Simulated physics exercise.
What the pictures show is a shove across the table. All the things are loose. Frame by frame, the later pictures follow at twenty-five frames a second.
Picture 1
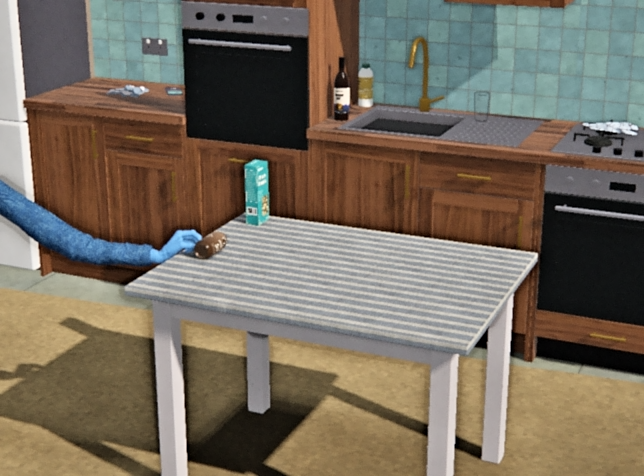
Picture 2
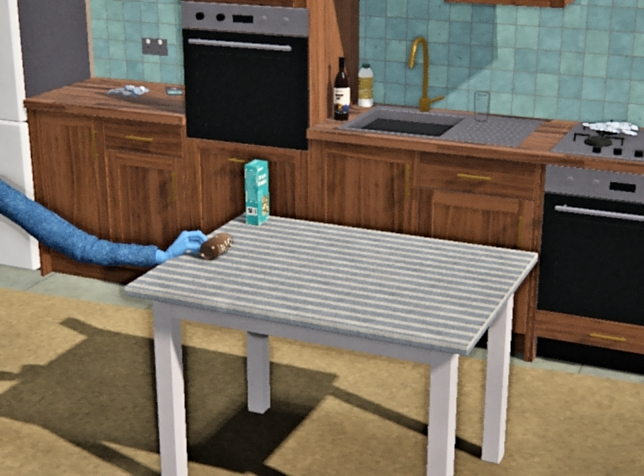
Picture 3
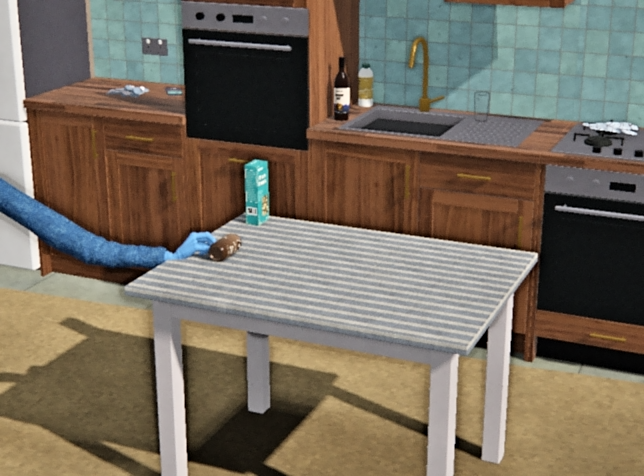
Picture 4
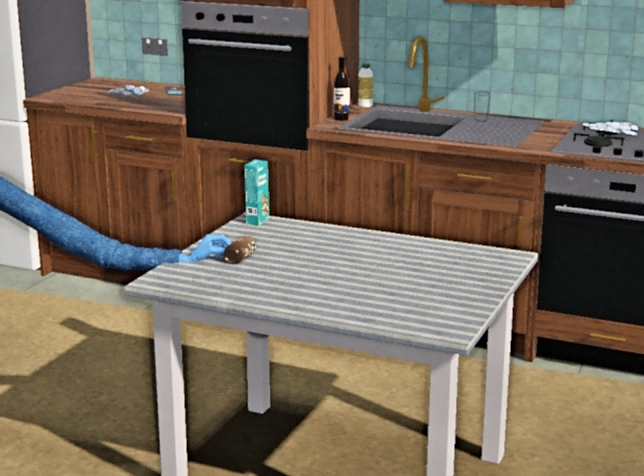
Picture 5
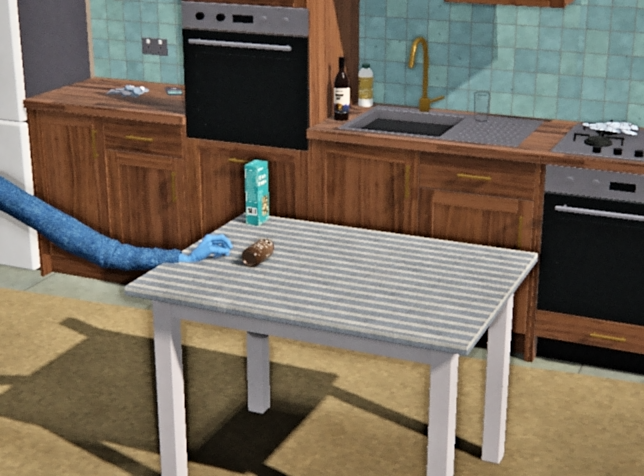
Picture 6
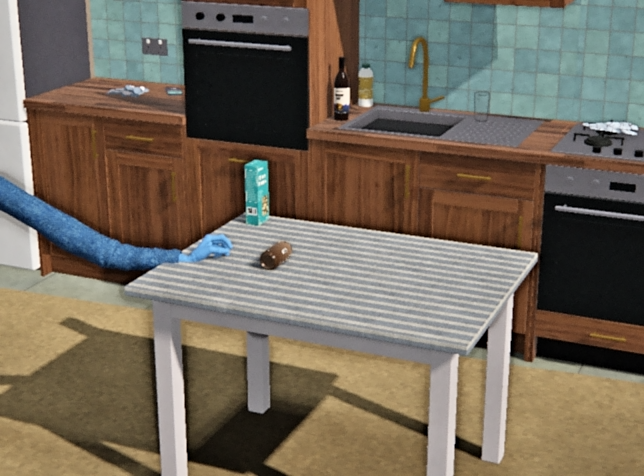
In a kitchen with wooden cabinets, a blue-sleeved arm reaches from the left and pushes a brown can rightward across a striped table, past a teal carton, then the can rolls away from the hand.
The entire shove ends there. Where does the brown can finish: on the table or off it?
Off it.
Then, 0.30 s on from there, brown can shifted well along near (411, 276).
Then, 0.60 s on from there, brown can now off the table.
Then, 0.90 s on from there, things are still on the move.
In the end, off the table, brown can.
